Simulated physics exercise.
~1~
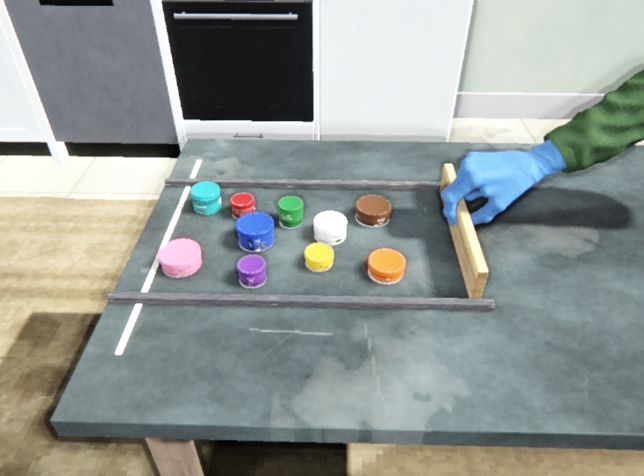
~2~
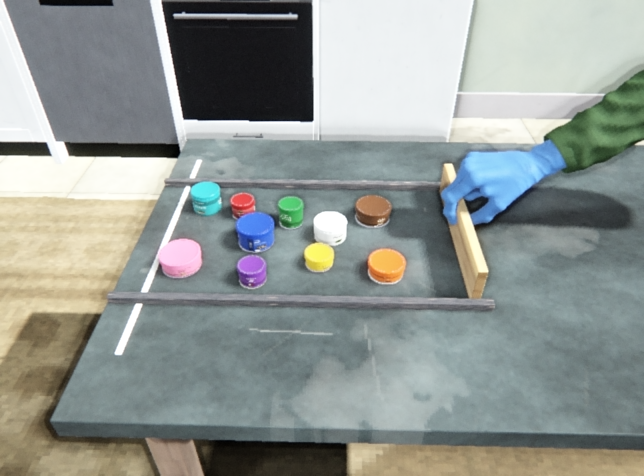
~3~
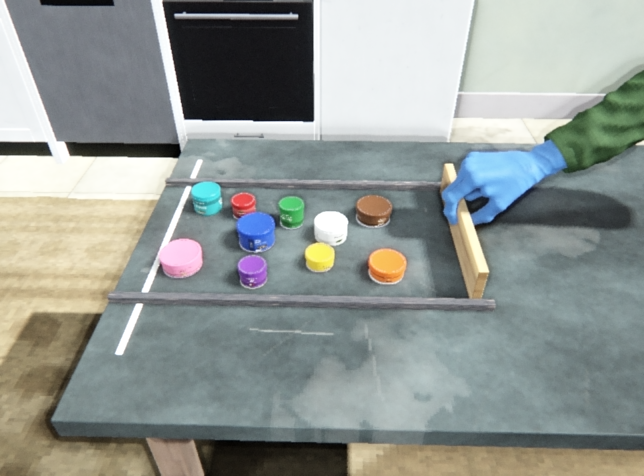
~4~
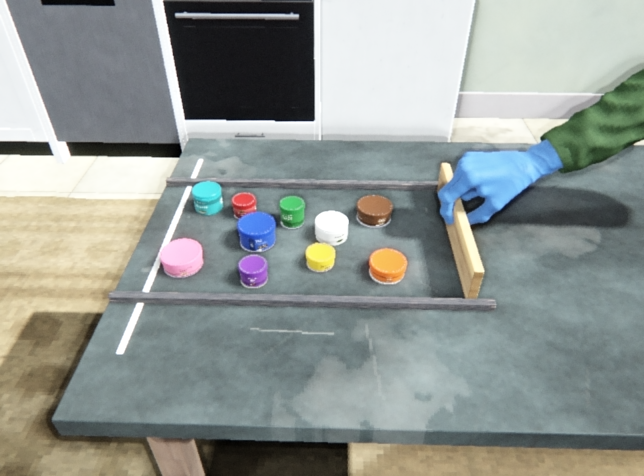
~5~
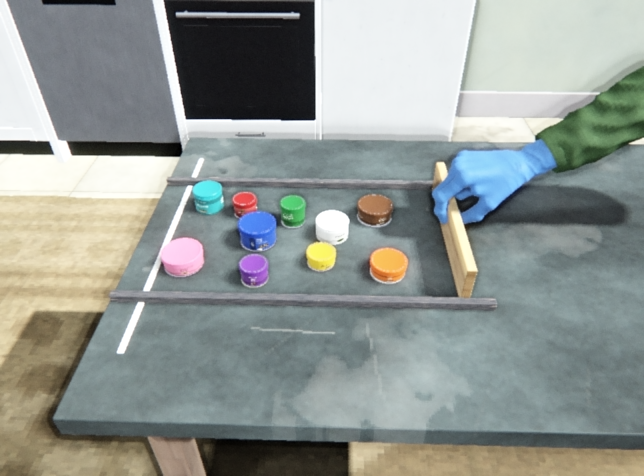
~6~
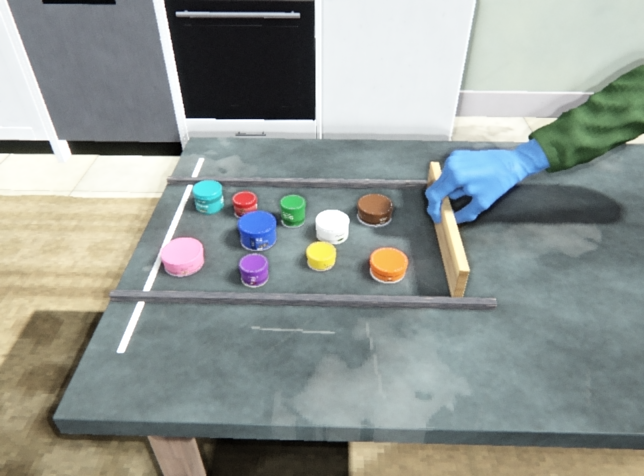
A blue-gloved hand in a green knitted sleeve holds a wooden board upright at the right of a dark grey table, seen from above in a kitchen. Between two dark rails lie pink, turquoise, red, blue, purple, green, white, yellow, brown and orange tubs, with white tape across the left. The hand slides the board slightly left while the tubs and view stay practically still.
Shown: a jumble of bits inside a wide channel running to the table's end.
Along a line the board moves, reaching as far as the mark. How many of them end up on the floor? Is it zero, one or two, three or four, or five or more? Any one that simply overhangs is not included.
It is five or more.
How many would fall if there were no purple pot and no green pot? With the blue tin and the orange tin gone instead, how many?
First try 4, second try 4.
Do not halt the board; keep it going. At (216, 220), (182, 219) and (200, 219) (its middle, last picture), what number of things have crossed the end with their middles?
Per position: 0 / 4 / 1.
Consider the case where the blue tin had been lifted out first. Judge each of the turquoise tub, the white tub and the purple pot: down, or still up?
Turquoise tub: Over the edge. White tub: Still there. Purple pot: Still there.
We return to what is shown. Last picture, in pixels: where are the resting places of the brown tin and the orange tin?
The one named first is at (163, 202), the next at (136, 263).
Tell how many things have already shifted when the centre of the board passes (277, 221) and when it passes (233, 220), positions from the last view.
At the first place 9, at the second 10.
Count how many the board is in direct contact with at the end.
Tally at the end: 4.
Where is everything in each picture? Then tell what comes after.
Pink tin (181, 259); turquoise tub (206, 199); red tin (243, 207); board (460, 225); tape (168, 235), in the first frame.
Turquoise tub (206, 199); white tub (330, 229), in the second frame.
Red tin (244, 207); brown tin (373, 212), in the third frame.
Pink tin (182, 259); board (457, 225), in the fourth frame.
Turquoise tub (209, 198); purple pot (254, 271), in the fifth frame.
Pink tin (183, 258); turquoise tub (209, 198); red tin (245, 206); board (445, 224); tape (170, 233), in the sixth frame.
A little later, none off yet; pink tin at rest near (183, 258); turquoise tub at rest near (209, 198); red tin at rest near (245, 206).
Next, none off yet; pink tin at rest near (183, 258); turquoise tub shifted a little near (197, 195); red tin shifted about its own width near (222, 197).
When it is over, the number that fall off is five or more; down, green pot, purple pot, blue tin, red tin, turquoise tub and pink tin.
